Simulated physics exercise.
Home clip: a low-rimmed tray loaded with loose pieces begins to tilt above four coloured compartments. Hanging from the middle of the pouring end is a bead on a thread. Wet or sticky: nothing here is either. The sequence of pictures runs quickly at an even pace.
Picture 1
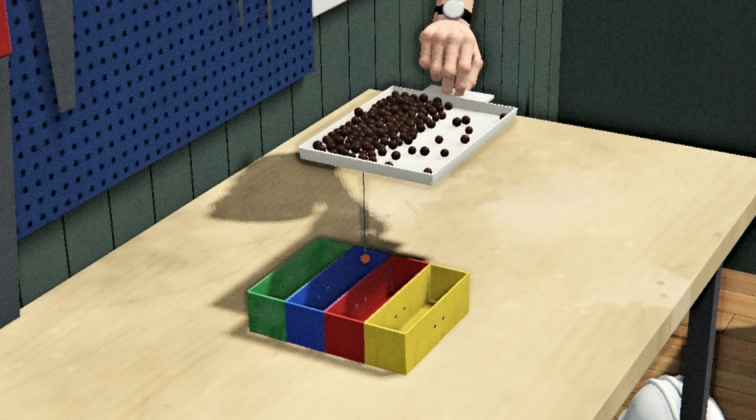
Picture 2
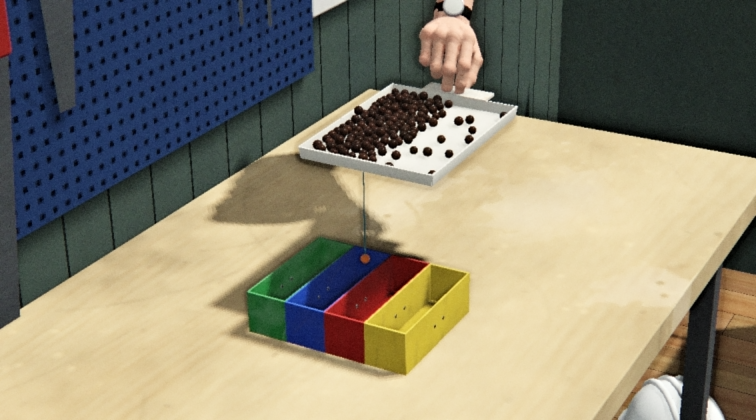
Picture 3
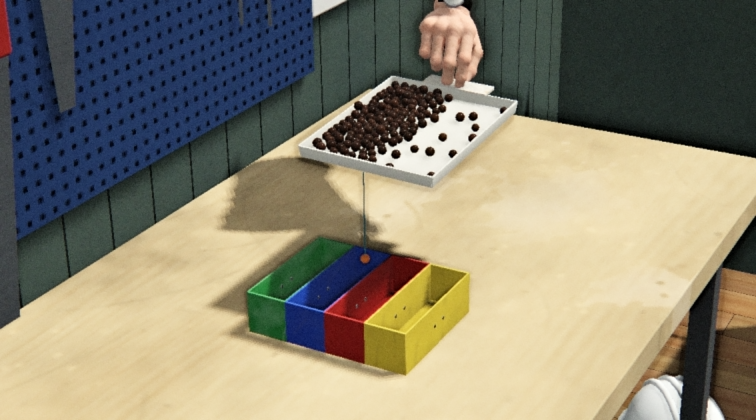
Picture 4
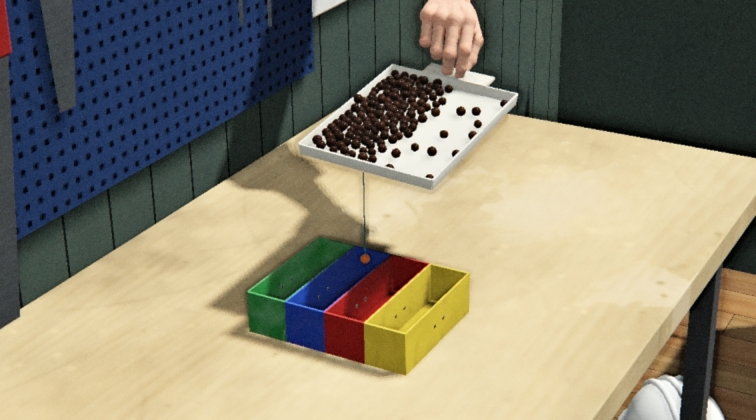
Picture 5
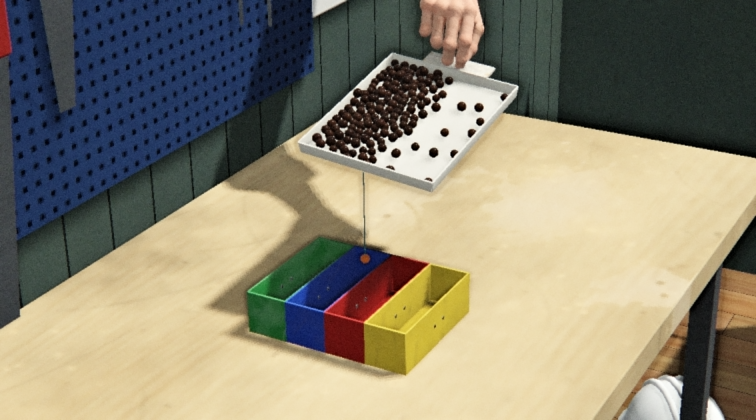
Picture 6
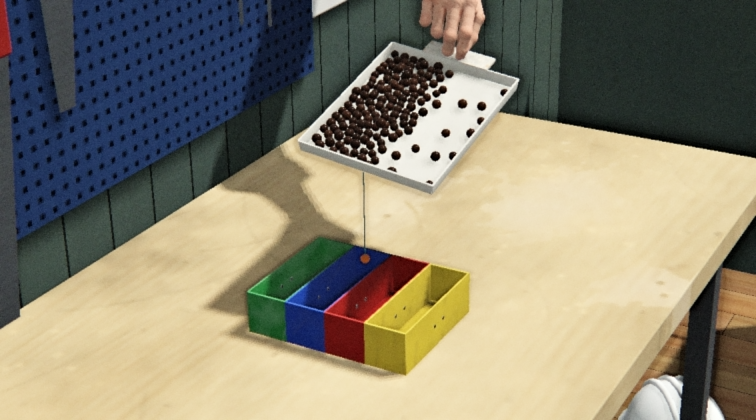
On a wooden workbench, a hand steadily raised the back of a white tray of chocolate balls, tilting it above green, blue, red and yellow compartments while the orange bead hung on its thread.
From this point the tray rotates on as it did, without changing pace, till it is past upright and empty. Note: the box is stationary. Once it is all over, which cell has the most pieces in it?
The yellow cell.
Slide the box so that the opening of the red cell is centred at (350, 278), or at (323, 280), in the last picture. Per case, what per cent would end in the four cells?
First case 40 in a hundred, second case 10 in a hundred.
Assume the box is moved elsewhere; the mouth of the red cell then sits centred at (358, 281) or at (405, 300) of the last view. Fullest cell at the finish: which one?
Try 1 - the yellow cell; try 2 - that red cell.
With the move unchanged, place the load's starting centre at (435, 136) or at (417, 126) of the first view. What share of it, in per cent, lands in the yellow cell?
From the first start you get 70 in a hundred, from the second 60 in a hundred.
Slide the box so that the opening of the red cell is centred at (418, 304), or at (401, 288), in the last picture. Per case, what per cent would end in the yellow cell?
First try: Roughly 10 per cent; second try: Roughly 40 per cent.
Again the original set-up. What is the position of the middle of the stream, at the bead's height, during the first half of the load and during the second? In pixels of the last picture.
For the early half I get (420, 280), and for the late half (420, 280).
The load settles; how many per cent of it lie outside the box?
About 10 per cent.
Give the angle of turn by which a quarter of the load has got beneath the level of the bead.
About 85 degrees.
Soon, tray tipped steeply; most on the tray; a stray few in the yellow cell; a stray few in the red cell; a small part falling or outside the box.
A while on, tray tipped right over; about a quarter on the tray; about a third in the yellow cell; a small part in the red cell; about a quarter falling or outside the box.
Towards the end, tray tipped past a quarter turn; about two thirds in the yellow cell; about a quarter in the red cell; a stray few in the green cell; a small part falling or outside the box.
Finally, tray tipped past a quarter turn; about two thirds in the yellow cell; about a quarter in the red cell; a stray few in the green cell; none in the blue cell; a small part outside the box.
